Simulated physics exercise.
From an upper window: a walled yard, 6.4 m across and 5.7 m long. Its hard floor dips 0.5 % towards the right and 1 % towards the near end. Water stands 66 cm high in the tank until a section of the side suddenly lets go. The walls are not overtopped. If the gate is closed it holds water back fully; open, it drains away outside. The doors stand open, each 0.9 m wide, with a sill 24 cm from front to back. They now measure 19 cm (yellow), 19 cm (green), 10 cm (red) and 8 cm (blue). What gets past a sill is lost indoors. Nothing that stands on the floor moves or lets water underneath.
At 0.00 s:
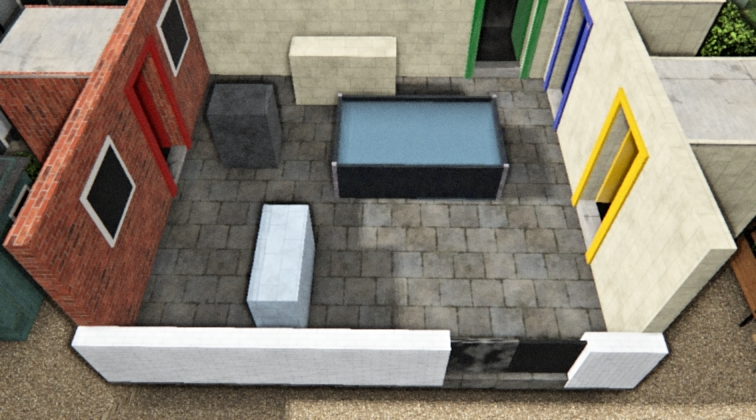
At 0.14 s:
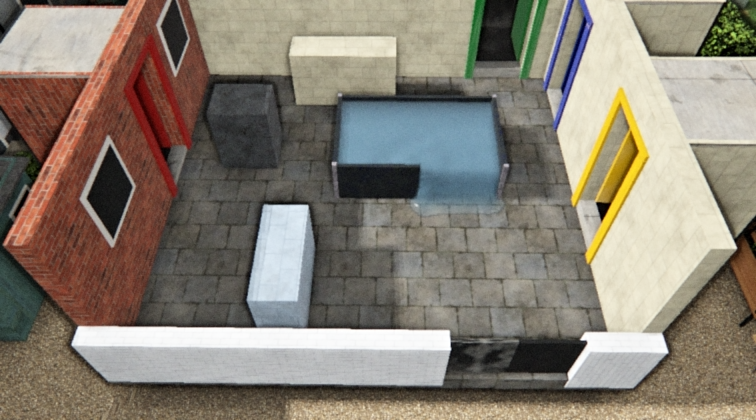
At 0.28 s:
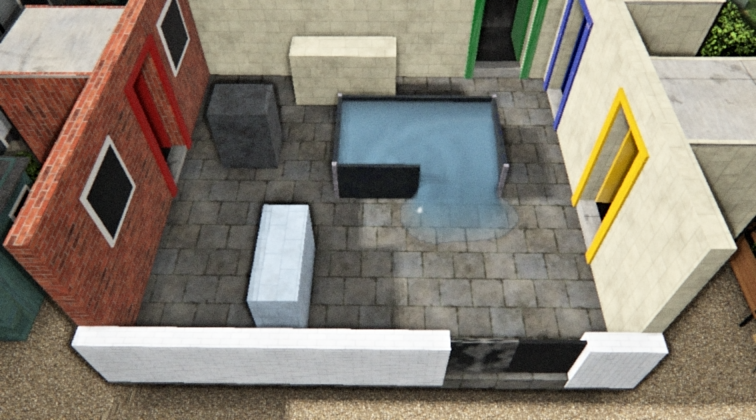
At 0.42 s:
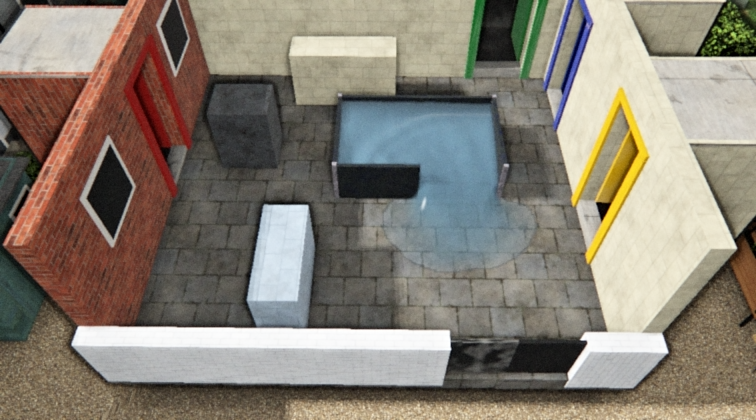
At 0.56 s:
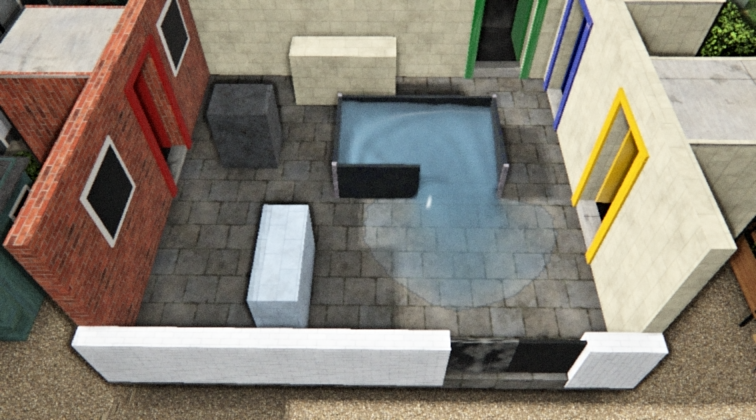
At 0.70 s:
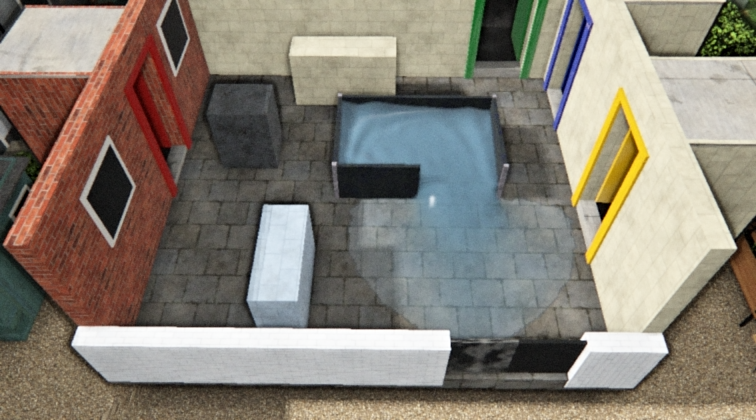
A large tank's front opens on the right, and water spreads across the paved yard.
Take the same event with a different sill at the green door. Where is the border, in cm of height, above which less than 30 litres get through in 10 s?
About 7.5 cm.
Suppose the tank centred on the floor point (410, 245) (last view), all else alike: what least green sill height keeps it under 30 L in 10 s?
Some 12.5 cm.
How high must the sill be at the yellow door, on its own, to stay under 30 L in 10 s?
About 12.0 cm at yellow.
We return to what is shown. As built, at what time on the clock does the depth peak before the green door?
At about 5.5 s.
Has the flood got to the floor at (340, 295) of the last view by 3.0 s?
It is flooded.
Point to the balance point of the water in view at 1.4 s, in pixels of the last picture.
At about (438, 206).
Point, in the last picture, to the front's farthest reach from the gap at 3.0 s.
Near (126, 355).
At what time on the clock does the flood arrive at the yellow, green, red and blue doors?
Yellow 0.8 s, green 5.0 s, red 4.5 s, blue 4.0 s.
After 1.4 s water covers 30 % of the floor, deepest (38 cm) near (609, 362); it has not reached the green door.
After 3.0 s water covers 40 % of the floor, deepest (30 cm) near (502, 288); it has not reached the green door.
After 10.0 s water covers 100 % of the floor, deepest (12 cm) near (595, 362); 8 cm at the green door, 0 litres in over its 19 cm sill.
At the green door as built, the water arrived by 4.9 s and peaked near 14 cm at 5.4 s.
With a sill of 6 cm, 51 litres would have come in within the 10 s; with 8.5 cm, 17 litres. So under 30 litres takes about 7.5 cm.
